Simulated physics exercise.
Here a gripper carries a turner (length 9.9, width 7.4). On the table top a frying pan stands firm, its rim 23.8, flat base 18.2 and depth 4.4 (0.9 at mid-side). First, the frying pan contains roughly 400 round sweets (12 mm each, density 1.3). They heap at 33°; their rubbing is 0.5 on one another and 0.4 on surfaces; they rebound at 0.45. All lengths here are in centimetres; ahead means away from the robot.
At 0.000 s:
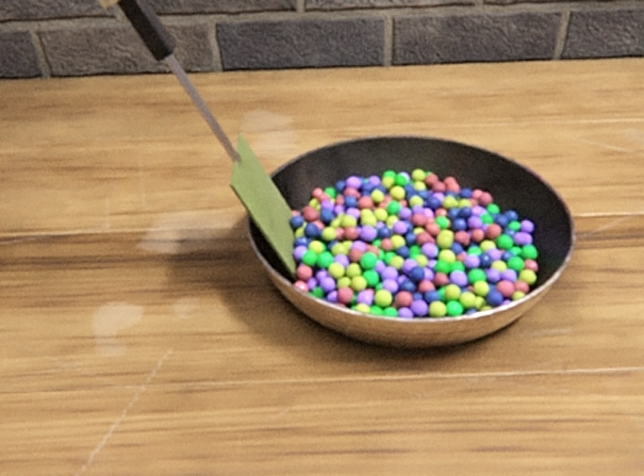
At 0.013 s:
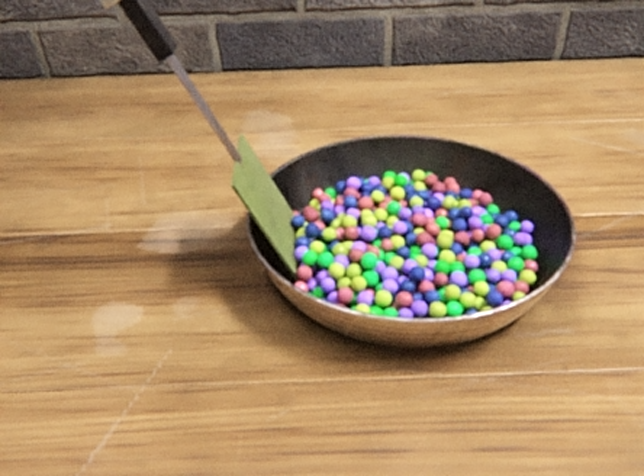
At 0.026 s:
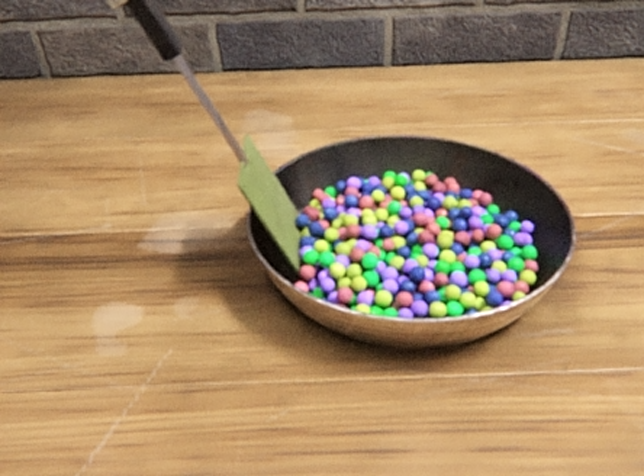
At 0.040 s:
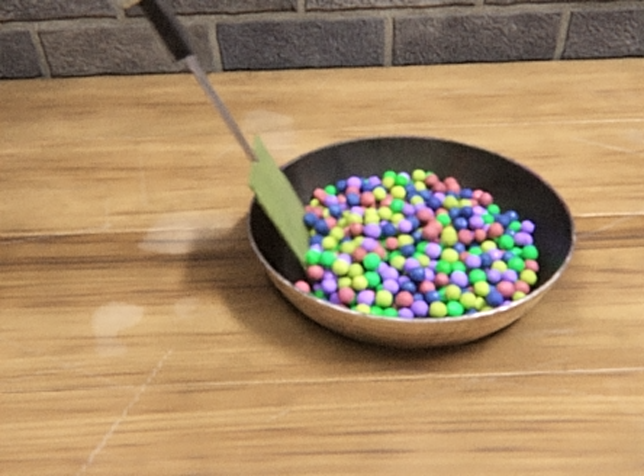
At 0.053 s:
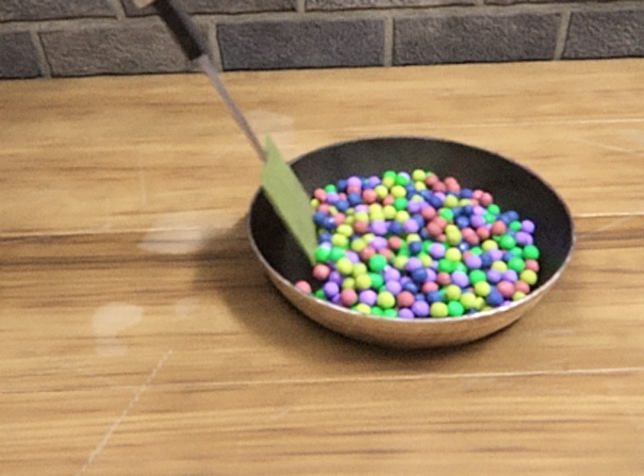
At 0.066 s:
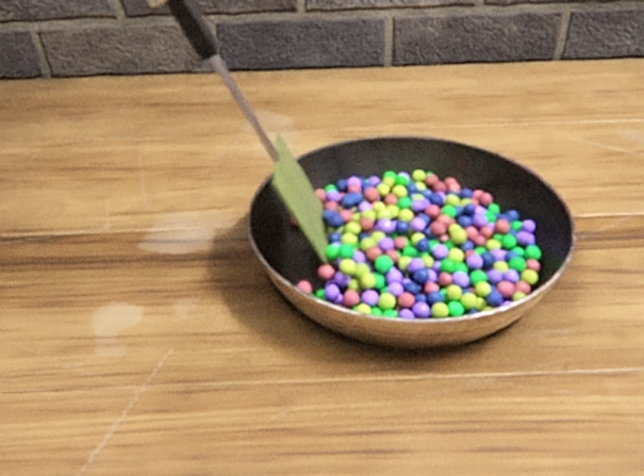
A green turner with a dark handle rests at the left inside edge of a frying pan full of small colourful balls, then slides slowly to the right. Its blade pushes into the near-left side of the heap, shifting the closest balls slightly while the pan stays still on the wooden table.
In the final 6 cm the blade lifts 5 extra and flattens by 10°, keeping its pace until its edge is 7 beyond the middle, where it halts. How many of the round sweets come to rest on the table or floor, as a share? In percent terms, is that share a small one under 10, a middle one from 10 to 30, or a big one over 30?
A small one.
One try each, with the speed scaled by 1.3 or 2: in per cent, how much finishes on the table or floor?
10 and 15 %.
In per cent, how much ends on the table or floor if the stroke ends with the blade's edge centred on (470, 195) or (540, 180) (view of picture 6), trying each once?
I'd say some 0 per cent, then some 20 per cent.
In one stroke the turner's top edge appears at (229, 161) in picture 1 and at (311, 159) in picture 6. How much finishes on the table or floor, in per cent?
Roughly 15 percent ends up there.
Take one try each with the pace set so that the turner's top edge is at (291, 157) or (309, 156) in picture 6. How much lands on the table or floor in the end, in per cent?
Near 10 per cent in the first try and near 15 per cent in the second.
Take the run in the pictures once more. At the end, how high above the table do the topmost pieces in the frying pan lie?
It reaches around 5.5 cm.
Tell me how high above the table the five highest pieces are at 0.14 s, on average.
Height: Approx. 4 cm.
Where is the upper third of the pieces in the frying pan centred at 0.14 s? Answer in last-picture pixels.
Roughly at (423, 226).
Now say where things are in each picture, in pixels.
Turner top edge at (236, 158), sloping 65°; upper third of the load around (399, 234), from x 295 to 530, top at y 175; 397 in the frying pan, in the first frame.
Turner top edge at (237, 158), sloping 65°; upper third of the load around (398, 234), from x 295 to 530, top at y 175, in the second frame.
Turner top edge at (243, 158), sloping 65°; upper third of the load around (397, 233), from x 295 to 530, top at y 175, in the third frame.
Turner top edge at (253, 158), sloping 65°; upper third of the load around (398, 232), from x 295 to 530, top at y 175, in the fourth frame.
Turner top edge at (265, 157), sloping 65°; upper third of the load around (395, 229), from x 295 to 530, top at y 175, in the fifth frame.
Turner top edge at (276, 157), sloping 65°; upper third of the load around (397, 228), from x 295 to 530, top at y 175; 397 in the frying pan, in the sixth frame.
After 0.14 s, sloping 65°, highest piece 5 above the table; 397 in the frying pan.
After 0.21 s, sloping 61°, highest piece 6 above the table; 397 in the frying pan.
After 0.45 s, sloping 55°, highest piece 5 above the table; 375 in the frying pan, 21 on the table or floor, 1 on the blade or in flight.
After 1.50 s, sloping 55°, highest piece 5 above the table; 375 in the frying pan, 22 on the table or floor.
At rest, 375 in the frying pan, 22 on the table or floor. That is 6 % on the table or floor.
